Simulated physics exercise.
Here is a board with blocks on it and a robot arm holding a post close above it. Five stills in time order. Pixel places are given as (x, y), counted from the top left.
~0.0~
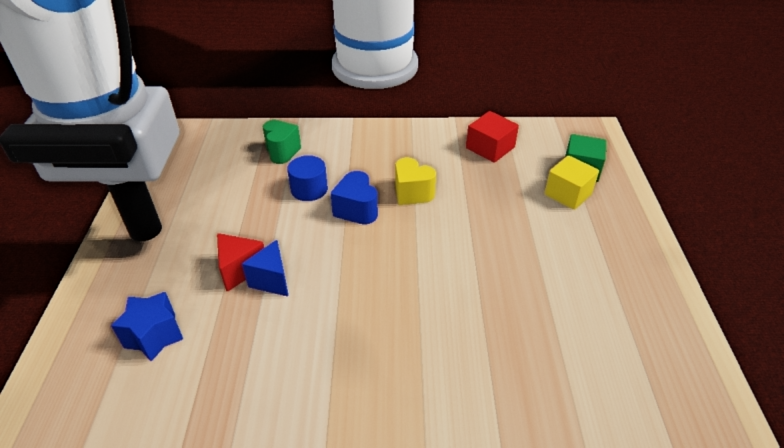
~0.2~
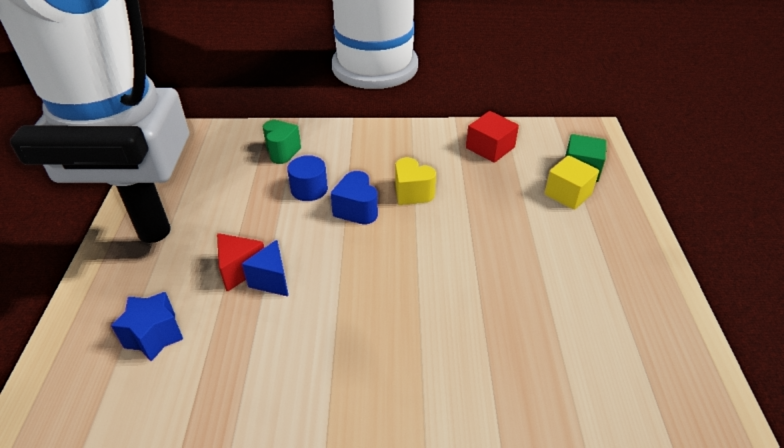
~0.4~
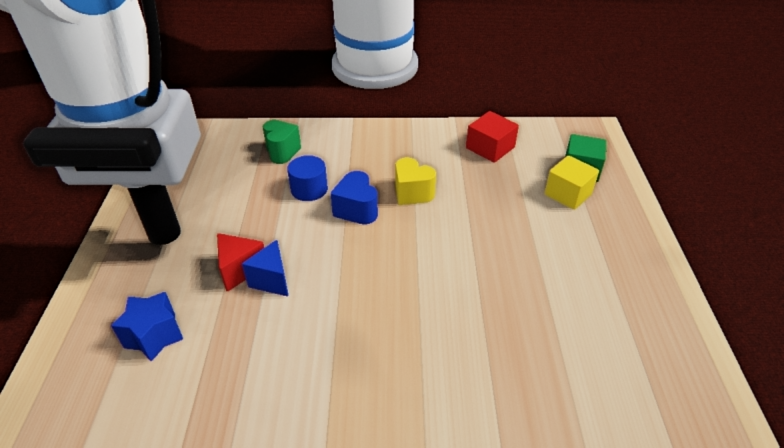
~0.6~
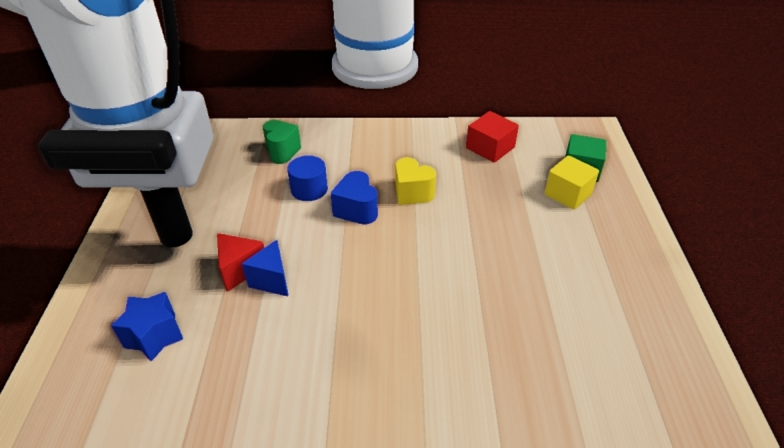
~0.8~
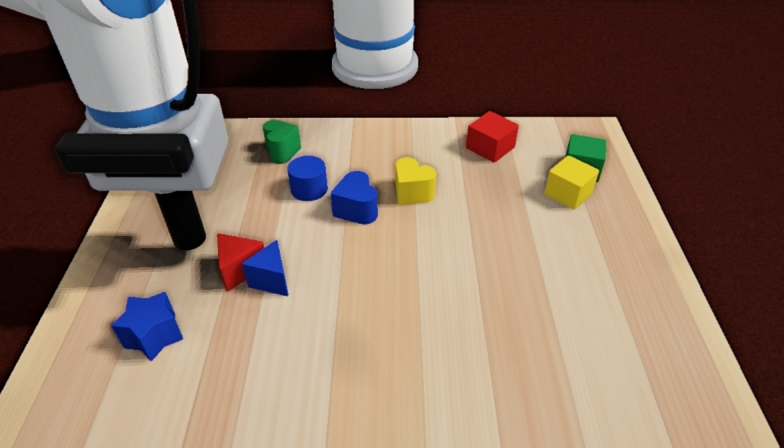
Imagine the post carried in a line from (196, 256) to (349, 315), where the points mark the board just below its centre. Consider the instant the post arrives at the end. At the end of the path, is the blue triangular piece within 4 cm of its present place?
Going by the path, no.
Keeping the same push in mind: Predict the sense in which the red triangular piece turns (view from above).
It goes anticlockwise.
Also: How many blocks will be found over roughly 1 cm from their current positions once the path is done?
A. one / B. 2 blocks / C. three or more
Option B.
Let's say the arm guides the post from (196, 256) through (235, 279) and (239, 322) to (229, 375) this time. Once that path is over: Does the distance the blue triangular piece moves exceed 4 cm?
No
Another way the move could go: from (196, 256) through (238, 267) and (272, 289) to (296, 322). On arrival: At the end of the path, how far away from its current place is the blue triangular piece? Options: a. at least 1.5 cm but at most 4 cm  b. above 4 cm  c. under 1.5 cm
That would be b.
On the path given first. One third of the way, post (240, 258); red triangular piece (271, 250); blue triangular piece (288, 267).
Two thirds of the way, post (293, 278); red triangular piece (321, 255); blue triangular piece (326, 285).
At the end, post (347, 299); blue star not moved; red triangular piece (337, 258), turned 45° anticlockwise; blue triangular piece (377, 304), turned 15° anticlockwise.
